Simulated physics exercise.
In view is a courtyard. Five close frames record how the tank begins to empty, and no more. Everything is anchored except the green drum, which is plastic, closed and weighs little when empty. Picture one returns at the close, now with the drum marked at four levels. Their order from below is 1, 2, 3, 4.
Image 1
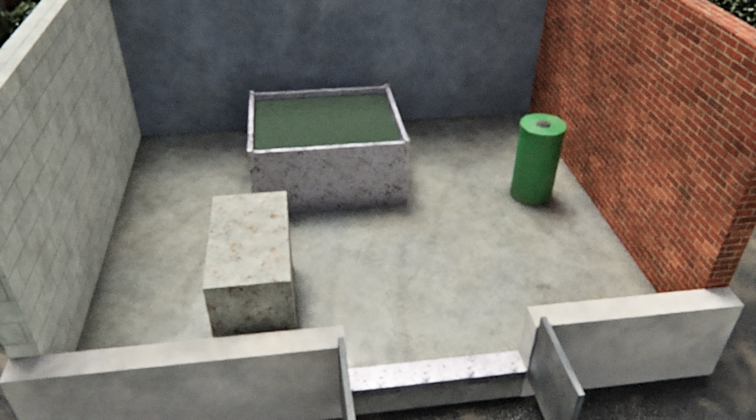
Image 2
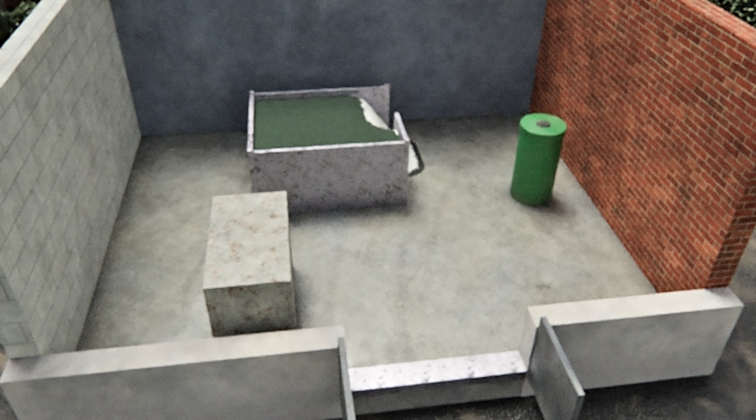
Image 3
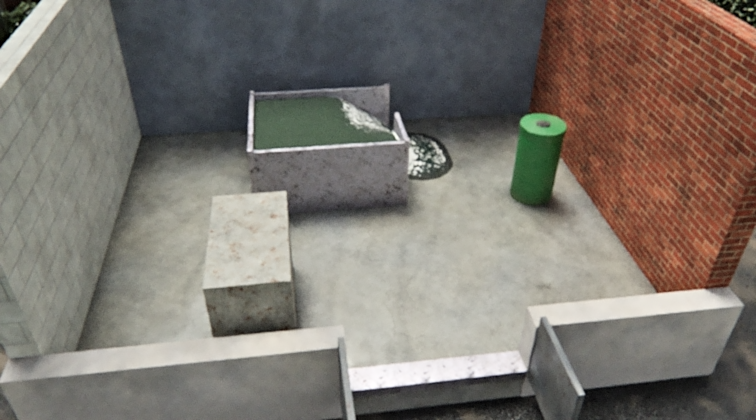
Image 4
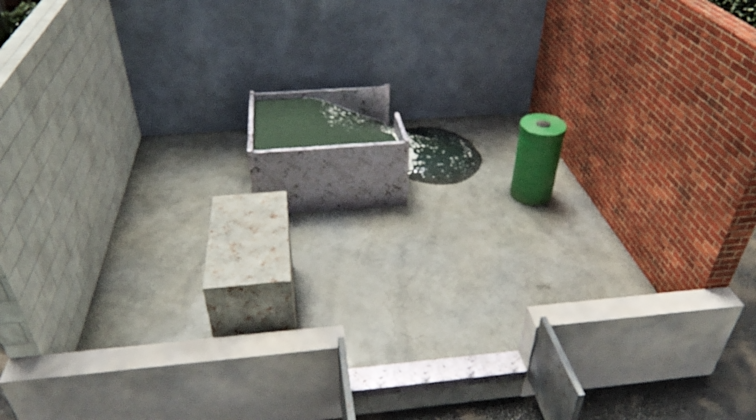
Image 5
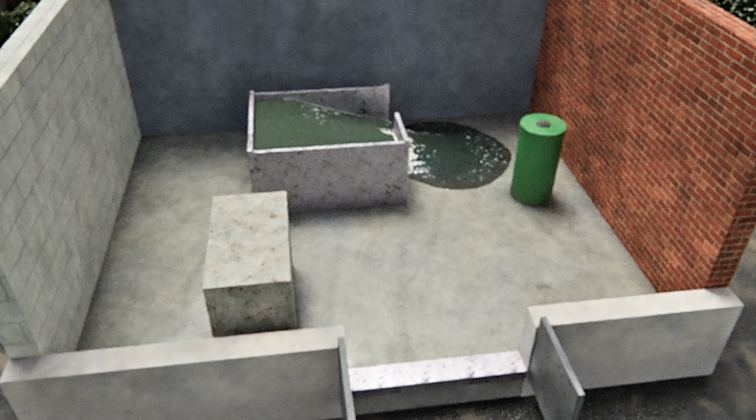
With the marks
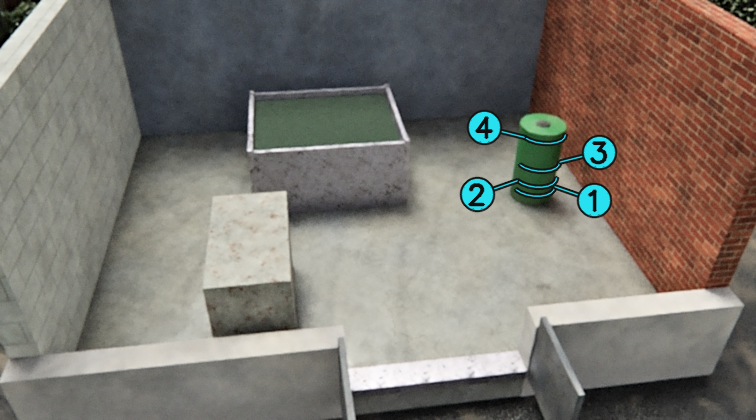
Dark green water pours from the right side of a pale, stained tank near the back wall of a courtyard, seen from above. A green drum stands to the right by a red brick wall, a grey block sits left of centre, and low walls flank an open gate in front. The water spreads rightward across the grey floor in a widening, glinting puddle, nearing the drum, while the camera stays still.
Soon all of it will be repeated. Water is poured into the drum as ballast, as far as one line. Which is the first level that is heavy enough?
Choose 3.
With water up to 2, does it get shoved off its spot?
Yes.
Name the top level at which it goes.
2.
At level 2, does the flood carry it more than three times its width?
No, it does not.
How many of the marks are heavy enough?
Two of them.
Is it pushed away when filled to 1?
Yes, that goes wrong.
On the marked copy, 1 at (540, 196); 2 at (542, 187); 3 at (545, 171); 4 at (550, 143); from the bottom up 1, 2, 3, 4.
If 1 is chosen, it is pushed about 4 times its own width away.
If 2 is chosen, it is pushed about its own width away.
If 3 is chosen, it does not move.
If 4 is chosen, it does not move.
